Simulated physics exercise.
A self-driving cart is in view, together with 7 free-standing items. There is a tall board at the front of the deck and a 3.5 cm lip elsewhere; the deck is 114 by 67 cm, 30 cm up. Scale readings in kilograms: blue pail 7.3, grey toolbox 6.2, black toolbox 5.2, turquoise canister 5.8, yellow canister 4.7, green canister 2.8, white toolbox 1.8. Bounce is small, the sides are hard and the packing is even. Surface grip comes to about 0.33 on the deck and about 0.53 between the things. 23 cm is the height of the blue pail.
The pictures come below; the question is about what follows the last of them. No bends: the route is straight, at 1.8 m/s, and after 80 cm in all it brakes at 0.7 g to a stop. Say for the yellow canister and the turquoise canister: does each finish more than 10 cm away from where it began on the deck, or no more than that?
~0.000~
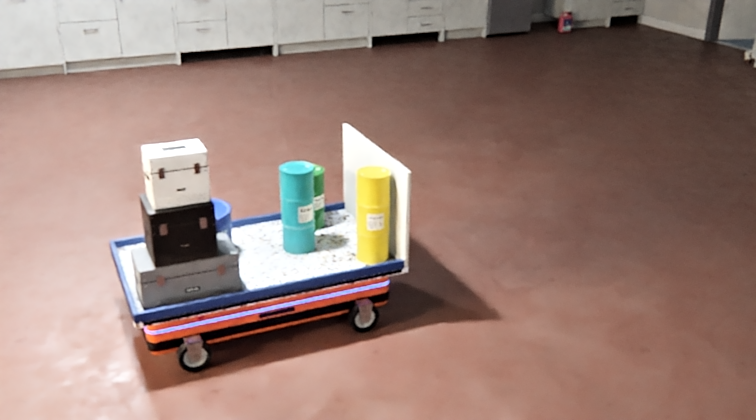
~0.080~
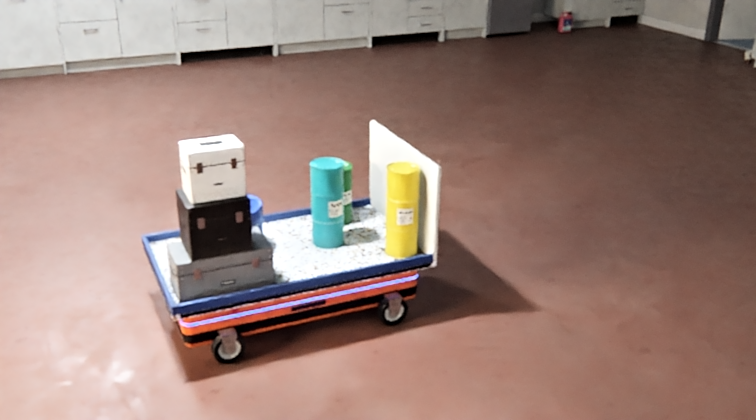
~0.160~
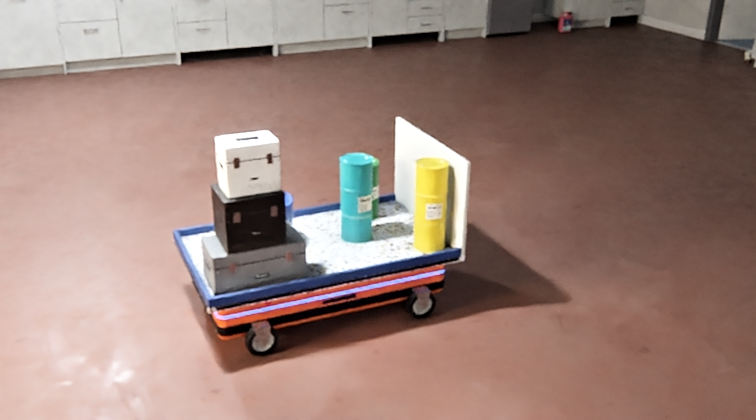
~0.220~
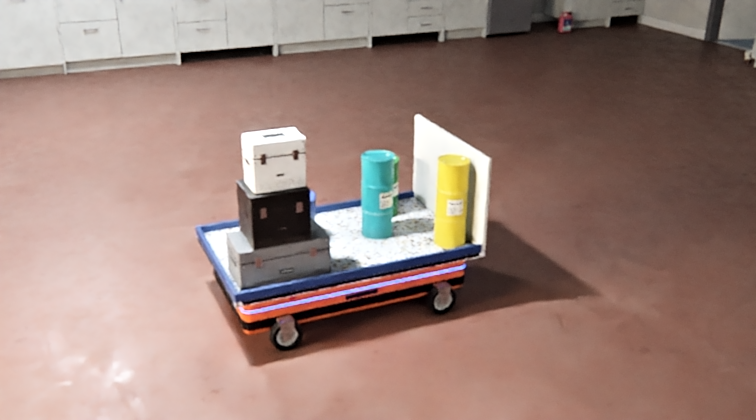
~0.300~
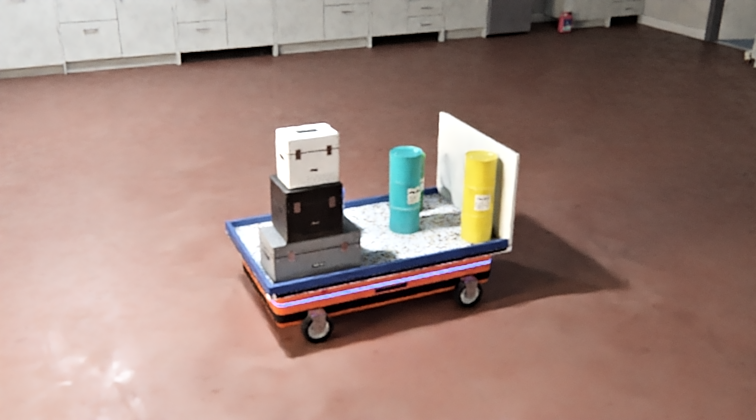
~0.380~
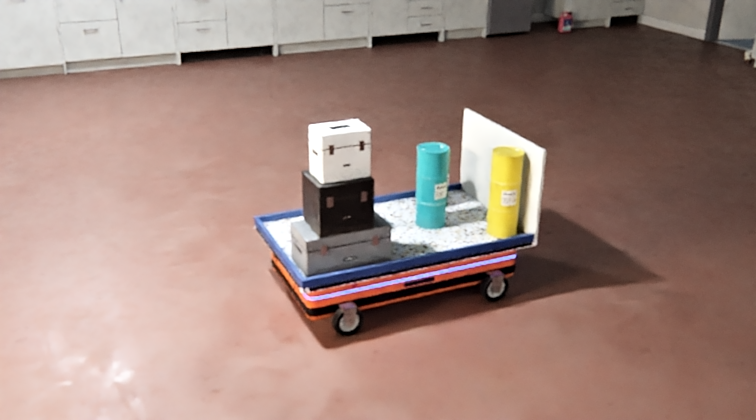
Yellow canister - no more than that, turquoise canister - more than that.
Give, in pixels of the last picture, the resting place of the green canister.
Its centre ends close to (518, 164) in the last view.
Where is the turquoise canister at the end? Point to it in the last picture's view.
Rest point: Near (537, 169).
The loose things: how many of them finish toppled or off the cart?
Total: 0.
By 0.68 s, 103 cm covered; turquoise canister 10 cm from its spot near (510, 173); yellow canister 2 cm from its spot near (568, 181); white toolbox 11 cm from its spot.
By 0.78 s, 104 cm covered, stopped; turquoise canister 19 cm from its spot near (525, 171); yellow canister 2 cm from its spot near (568, 181); white toolbox 21 cm from its spot.
When it is over (1.4 s), not toppled but over 10 cm from the start, blue pail, grey toolbox, black toolbox, turquoise canister, green canister and white toolbox; the last one within 10 cm of the start. In the last view, yellow canister near (568, 181), turquoise canister near (537, 169).
